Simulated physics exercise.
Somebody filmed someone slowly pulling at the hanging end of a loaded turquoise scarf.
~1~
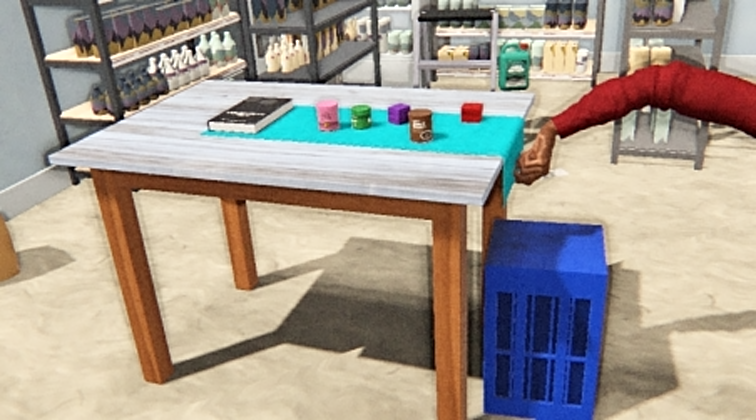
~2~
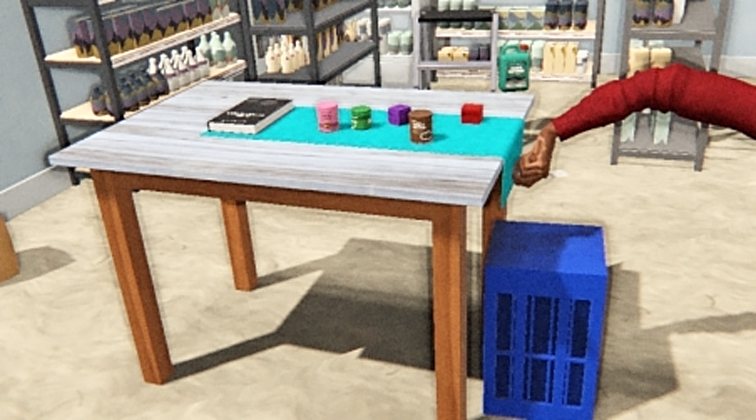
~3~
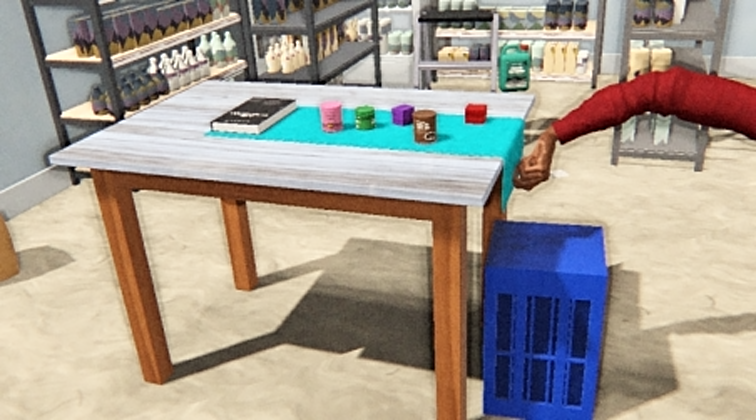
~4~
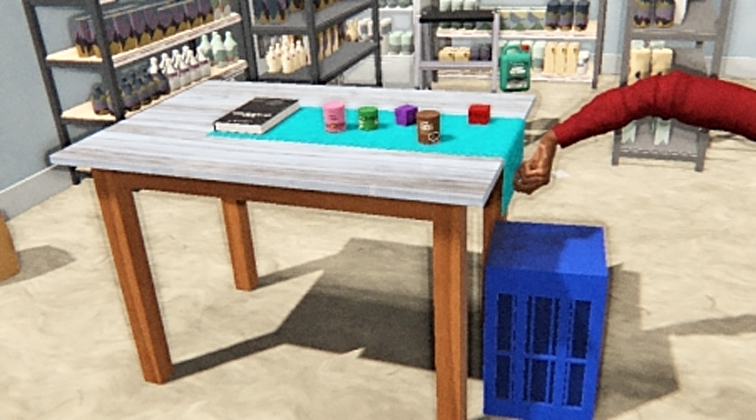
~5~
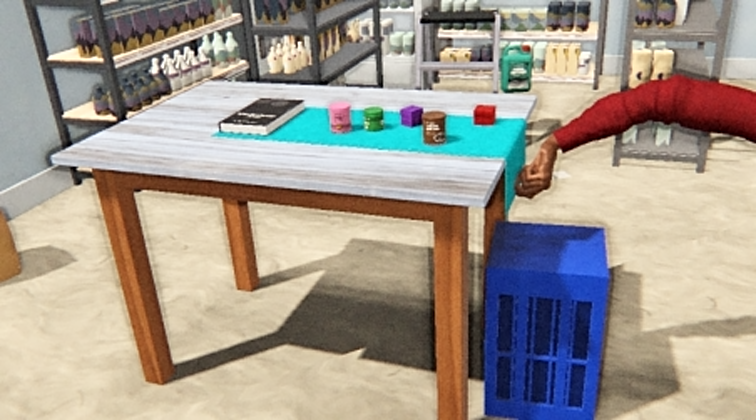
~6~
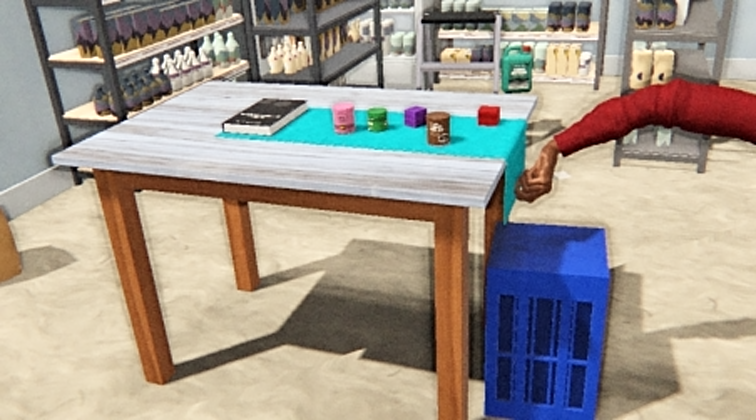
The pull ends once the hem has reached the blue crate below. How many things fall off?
The answer is one.
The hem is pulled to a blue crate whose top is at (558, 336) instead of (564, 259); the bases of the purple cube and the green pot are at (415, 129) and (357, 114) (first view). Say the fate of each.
The purple cube goes over; the green pot stays on.
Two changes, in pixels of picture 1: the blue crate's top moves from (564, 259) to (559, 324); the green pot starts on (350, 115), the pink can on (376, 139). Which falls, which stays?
The green pot stays on, the pink can is carried off.
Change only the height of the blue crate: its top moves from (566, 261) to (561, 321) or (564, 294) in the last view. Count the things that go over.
In that case 3 and 2.
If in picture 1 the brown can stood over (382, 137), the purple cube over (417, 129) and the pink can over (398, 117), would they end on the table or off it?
The brown can keeps its place on top, the purple cube stays on, the pink can keeps its place on top.
Soon after, hem near (515, 225); all still up.
After that, hem on the crate; red cube gone.
In the end, hem on the crate; red cube gone. Over the edge go one.
